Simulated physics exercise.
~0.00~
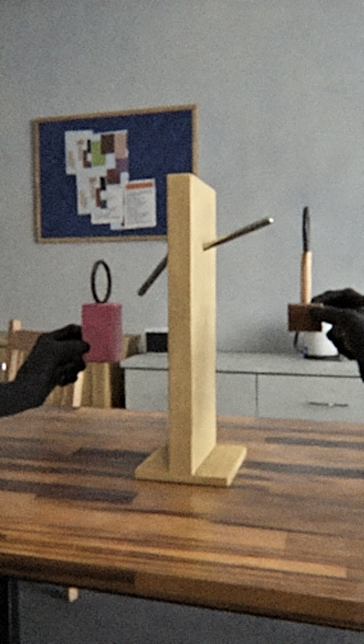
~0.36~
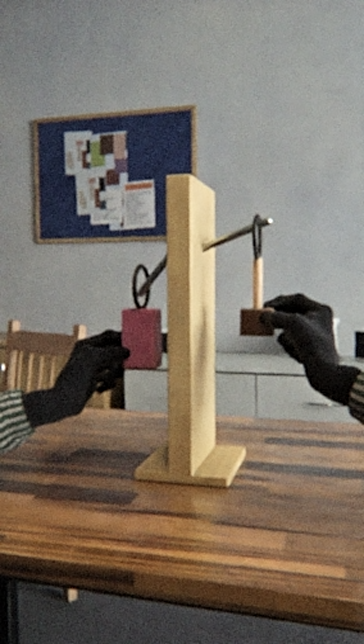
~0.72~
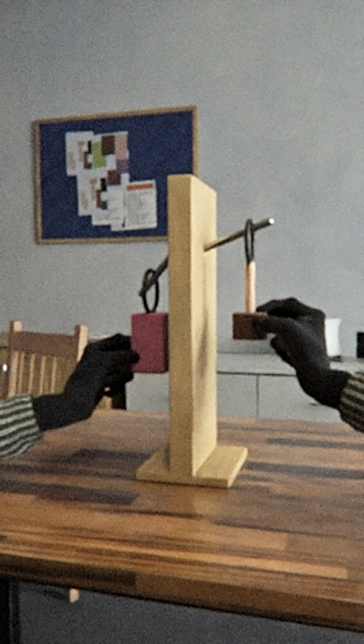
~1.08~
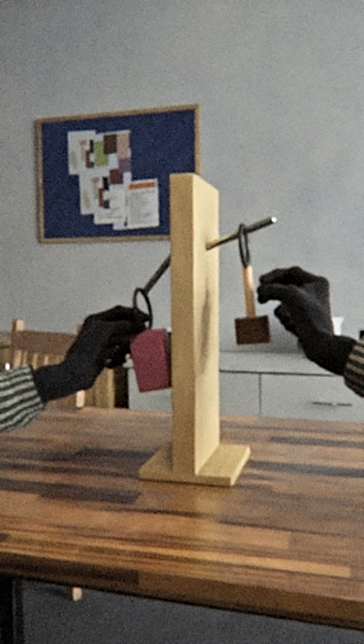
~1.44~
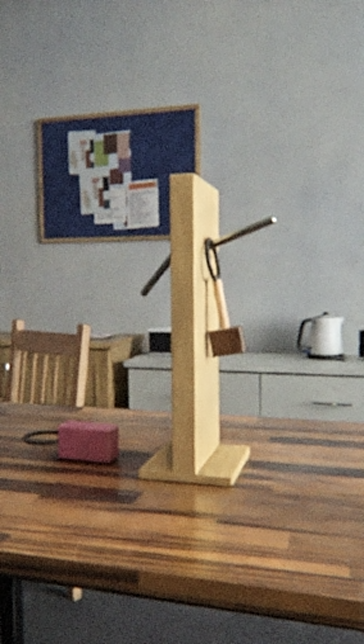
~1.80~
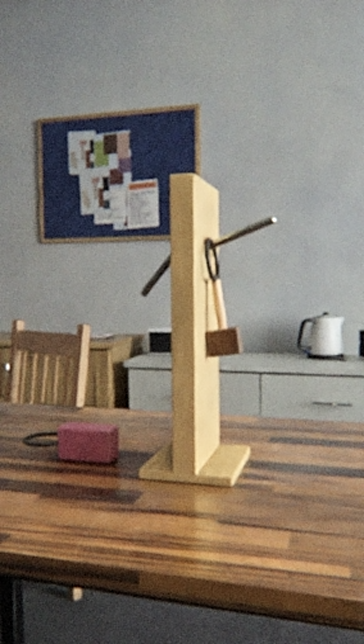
In the video, two dark-gloved hands bring a pink pouch and a brown brush, each with a loop, to opposite pegs on a wooden stand, then let go; the brush stays hanging on the right peg, while the pouch drops and lies on the table at left.
